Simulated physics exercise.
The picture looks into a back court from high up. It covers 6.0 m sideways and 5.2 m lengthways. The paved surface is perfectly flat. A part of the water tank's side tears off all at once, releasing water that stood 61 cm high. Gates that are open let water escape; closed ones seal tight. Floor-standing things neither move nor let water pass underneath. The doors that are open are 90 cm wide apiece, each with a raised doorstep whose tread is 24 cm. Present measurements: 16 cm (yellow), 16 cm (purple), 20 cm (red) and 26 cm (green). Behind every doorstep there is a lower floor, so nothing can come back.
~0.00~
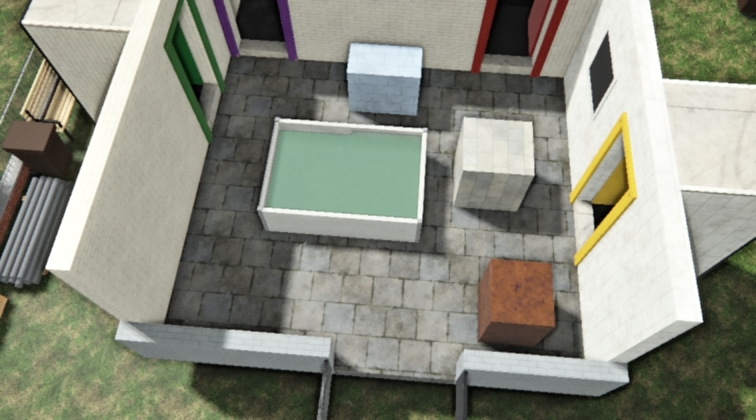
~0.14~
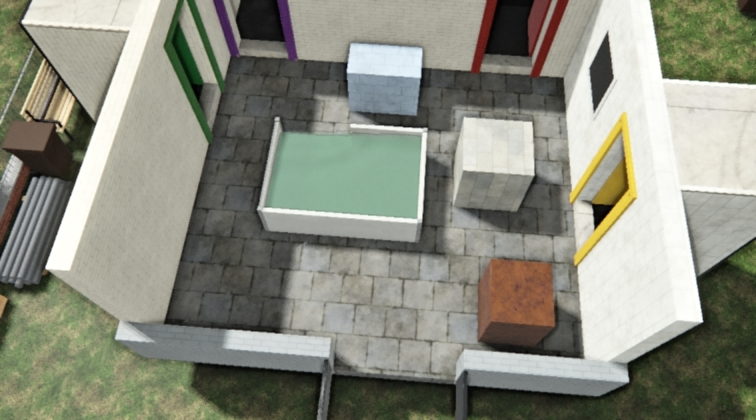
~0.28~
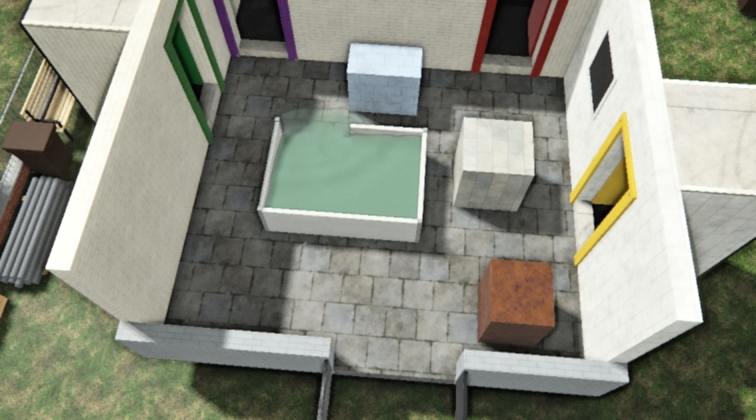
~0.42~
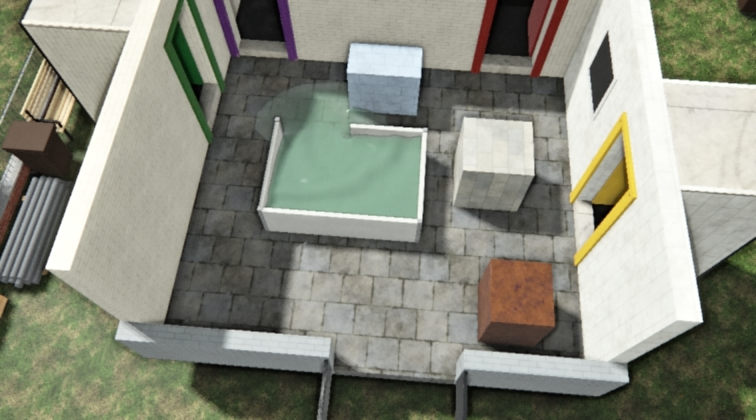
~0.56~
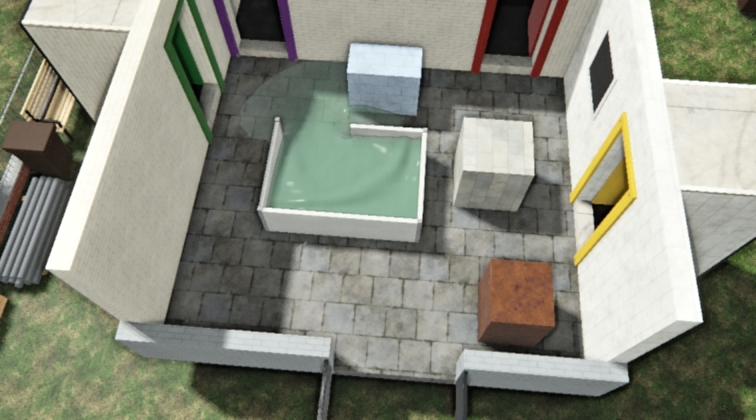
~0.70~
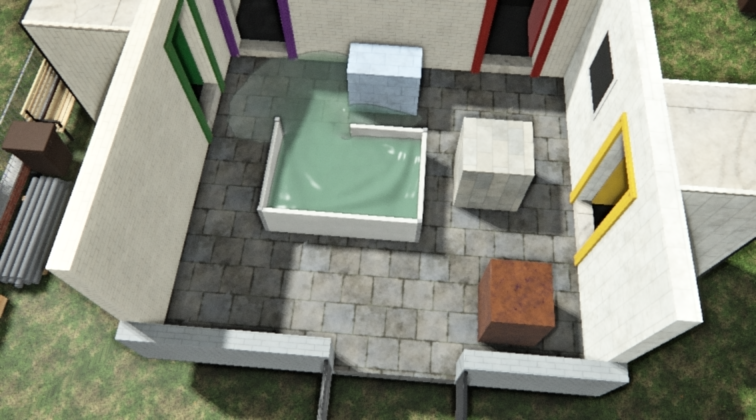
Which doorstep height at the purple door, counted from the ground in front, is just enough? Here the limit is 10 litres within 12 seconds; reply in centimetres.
A height of roughly 33 cm is just enough.
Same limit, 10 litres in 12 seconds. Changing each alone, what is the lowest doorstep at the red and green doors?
You'd want some 6.5 cm at red and some 15 cm at green.
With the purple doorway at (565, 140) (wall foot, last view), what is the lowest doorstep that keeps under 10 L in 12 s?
Roughly 10.0 cm, give or take.
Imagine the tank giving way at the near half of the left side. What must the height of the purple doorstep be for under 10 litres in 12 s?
At least roughly 17 centimetres tall.
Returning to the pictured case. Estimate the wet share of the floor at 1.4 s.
Approximately 25 %.
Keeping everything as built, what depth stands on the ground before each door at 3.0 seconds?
Lab note, depth in cm: Yellow 0; purple 28; red 6; green 16.
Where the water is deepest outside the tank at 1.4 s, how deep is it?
Roughly 43 cm.
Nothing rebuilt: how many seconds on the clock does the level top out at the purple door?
1.8 s.
After 1.4 s water covers 25 % of the floor, deepest (43 cm) near (230, 61); 27 cm at the purple door, 4 litres in over its 16 cm doorstep.
After 3.0 s water covers 45 % of the floor, deepest (30 cm) near (230, 61); 28 cm at the purple door, 104 litres in over its 16 cm doorstep.
After 12.0 s water covers 95 % of the floor, deepest (12 cm) near (541, 319); 6 cm at the purple door, 147 litres in over its 16 cm doorstep.
At the purple door as built, the water arrived by 0.8 s and peaked near 34 cm at 1.8 s.
Run again over the same 12 s with other heights there, 32 litres in over 26.5 cm, 5 litres over 36 cm. The limit of 10 litres is kept from about 33 cm up.
